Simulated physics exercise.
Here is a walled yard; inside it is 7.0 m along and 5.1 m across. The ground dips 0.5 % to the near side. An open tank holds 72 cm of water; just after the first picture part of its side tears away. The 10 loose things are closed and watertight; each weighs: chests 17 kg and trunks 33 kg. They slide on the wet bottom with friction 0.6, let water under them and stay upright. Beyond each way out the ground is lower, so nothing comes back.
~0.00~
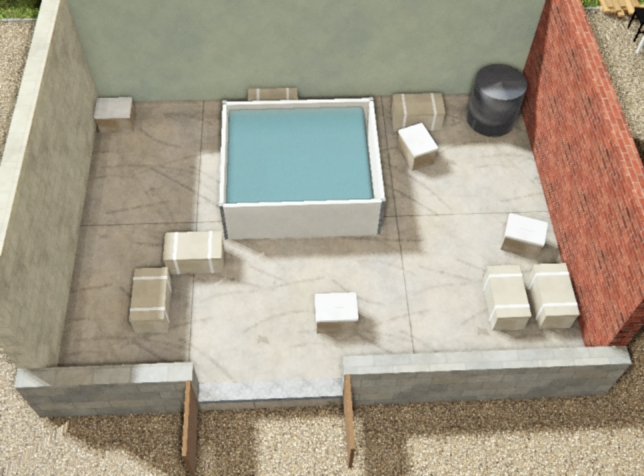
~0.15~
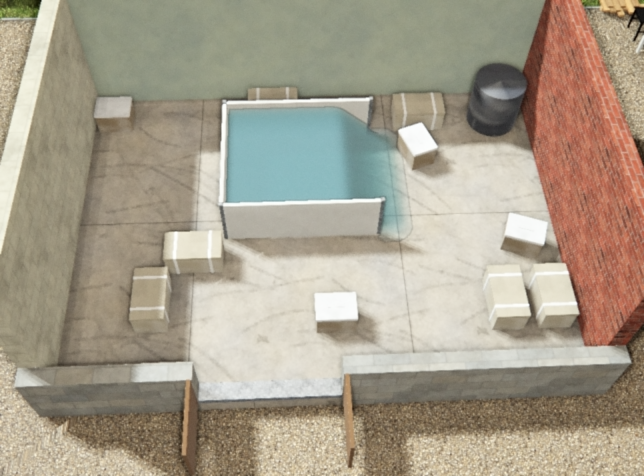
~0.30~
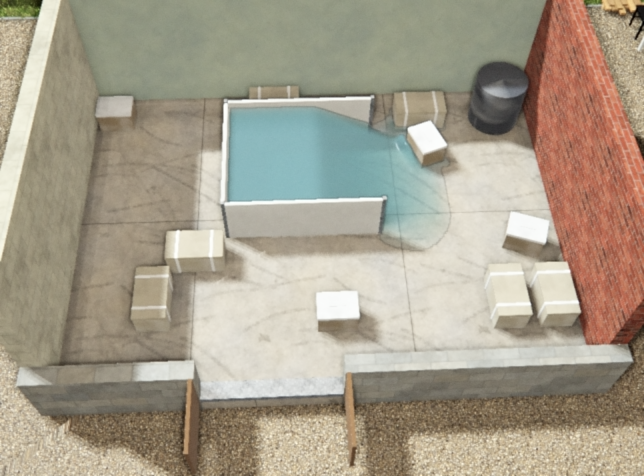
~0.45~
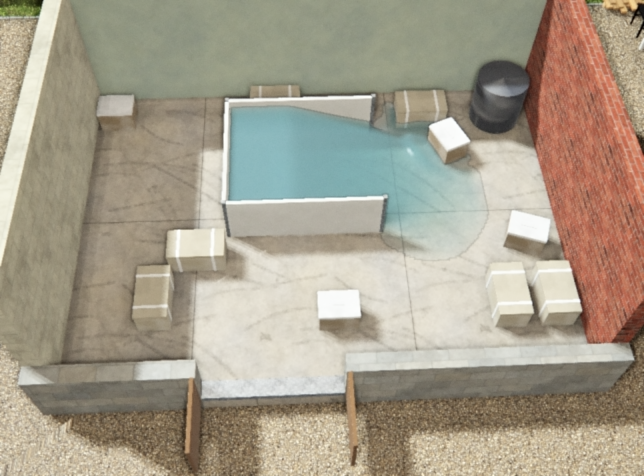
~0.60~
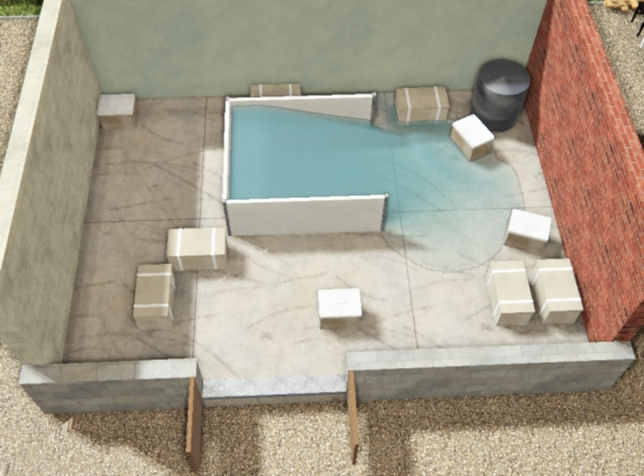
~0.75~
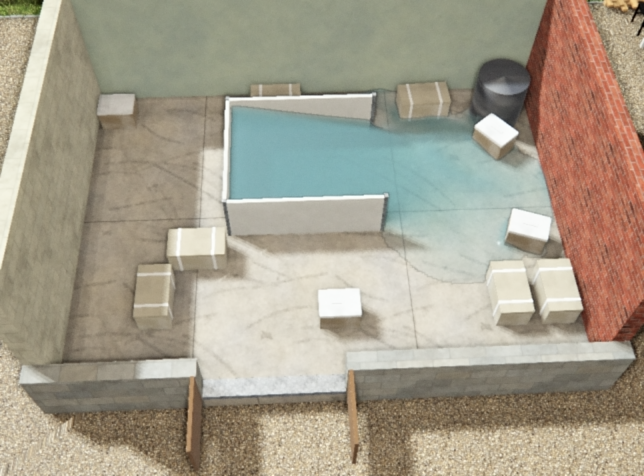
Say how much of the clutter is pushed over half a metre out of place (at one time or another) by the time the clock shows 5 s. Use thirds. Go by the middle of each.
That comes to at least two thirds.
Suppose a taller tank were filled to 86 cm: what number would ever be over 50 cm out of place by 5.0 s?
Then 8.
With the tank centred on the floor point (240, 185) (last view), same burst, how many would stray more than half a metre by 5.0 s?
In that case 6 of them.
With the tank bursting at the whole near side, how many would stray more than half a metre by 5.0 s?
In that case 4 of them.
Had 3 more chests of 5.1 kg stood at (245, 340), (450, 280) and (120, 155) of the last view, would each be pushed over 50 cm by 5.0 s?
In that order: Over, past it, short of it.
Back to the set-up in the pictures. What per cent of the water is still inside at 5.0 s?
Some 98 per cent remains.
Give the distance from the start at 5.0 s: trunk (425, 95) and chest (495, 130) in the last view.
In that order: 250 cm, 300 cm.
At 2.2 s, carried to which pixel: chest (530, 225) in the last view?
Near (561, 272).
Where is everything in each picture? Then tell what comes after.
In the first picture, a chest at (418, 139), on the bottom; a trunk at (419, 104) rests on the ground; water covers 4.0 m2; 0 of 10 have shifted.
In the second picture, a chest at (418, 138), on the bottom; a trunk at (419, 103), on the bottom; water covers 5.1 m2; 0 of 10 have shifted.
In the third picture, a chest at (427, 137) rests on the ground, 12 cm from its start; a trunk at (420, 102), on the bottom; water covers 6.3 m2; 1 of 10 have shifted.
In the fourth picture, a chest at (450, 133), on the bottom, 46 cm from its start; a trunk at (421, 101) rests on the ground; water covers 7.8 m2; 1 of 10 have shifted.
In the fifth picture, a chest at (474, 130), on the bottom, 83 cm from its start; a trunk at (423, 97), on the bottom, 4 cm from its start; 9.3 m2 under water; 1 of 10 have shifted.
In the sixth picture, a chest at (497, 129), on the bottom, 119 cm from its start; a trunk at (424, 93), on the bottom, 14 cm from its start; water covers 11.0 m2; 2 of 10 have shifted.
After 1.1 s 1 of 10 are over 50 cm from their spots; 1 afloat.
After 2.2 s 3 of 10 are over 50 cm from their spots; 3 afloat.
After 3.5 s 5 of 10 are over 50 cm from their spots; 4 afloat.
After 5.0 s 7 of 10 are over 50 cm from their spots, and 7 have been at some point; 3 afloat.
